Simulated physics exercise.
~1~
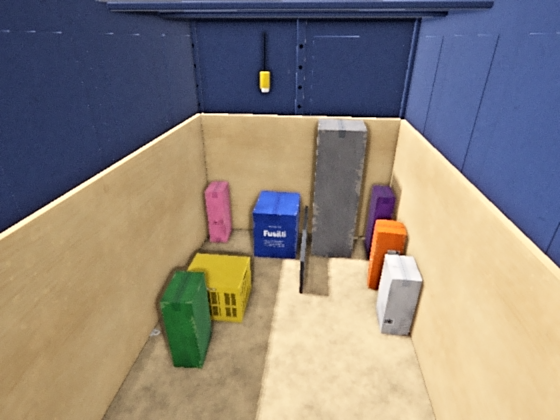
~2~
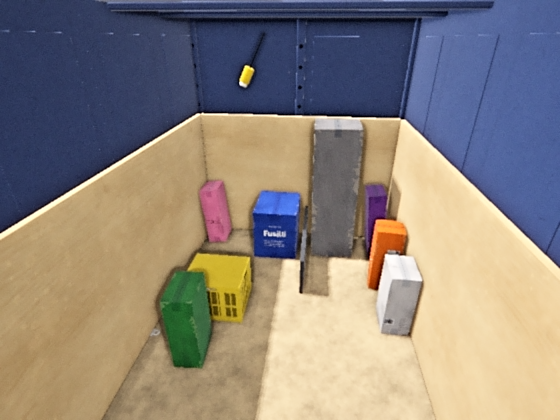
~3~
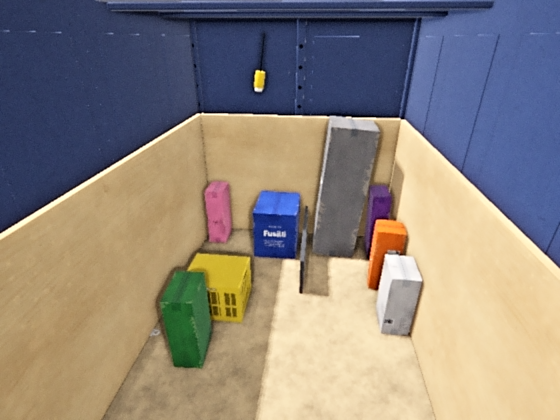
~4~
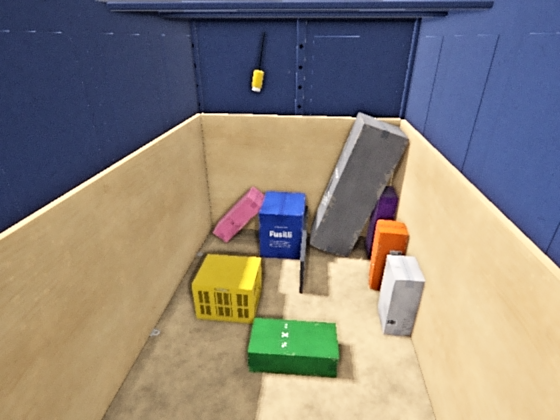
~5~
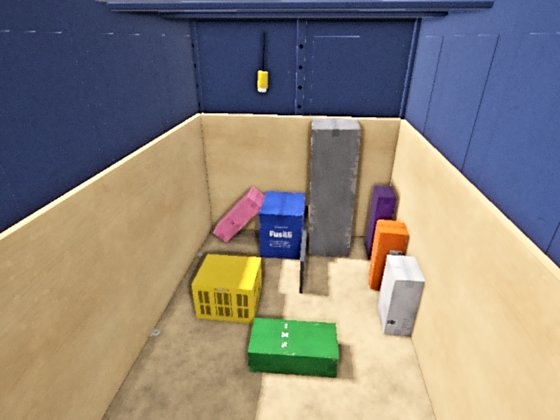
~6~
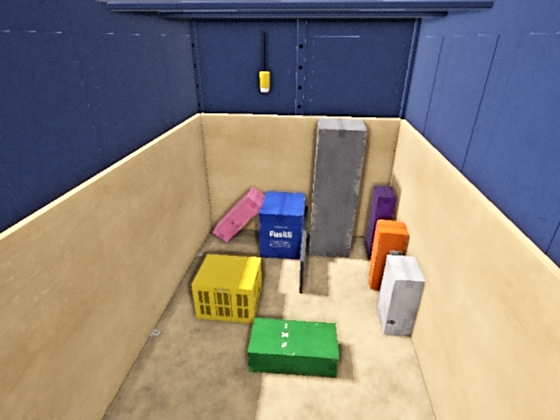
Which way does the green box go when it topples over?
It moves to the right and ends up lying on its side in front of the yellow crate.
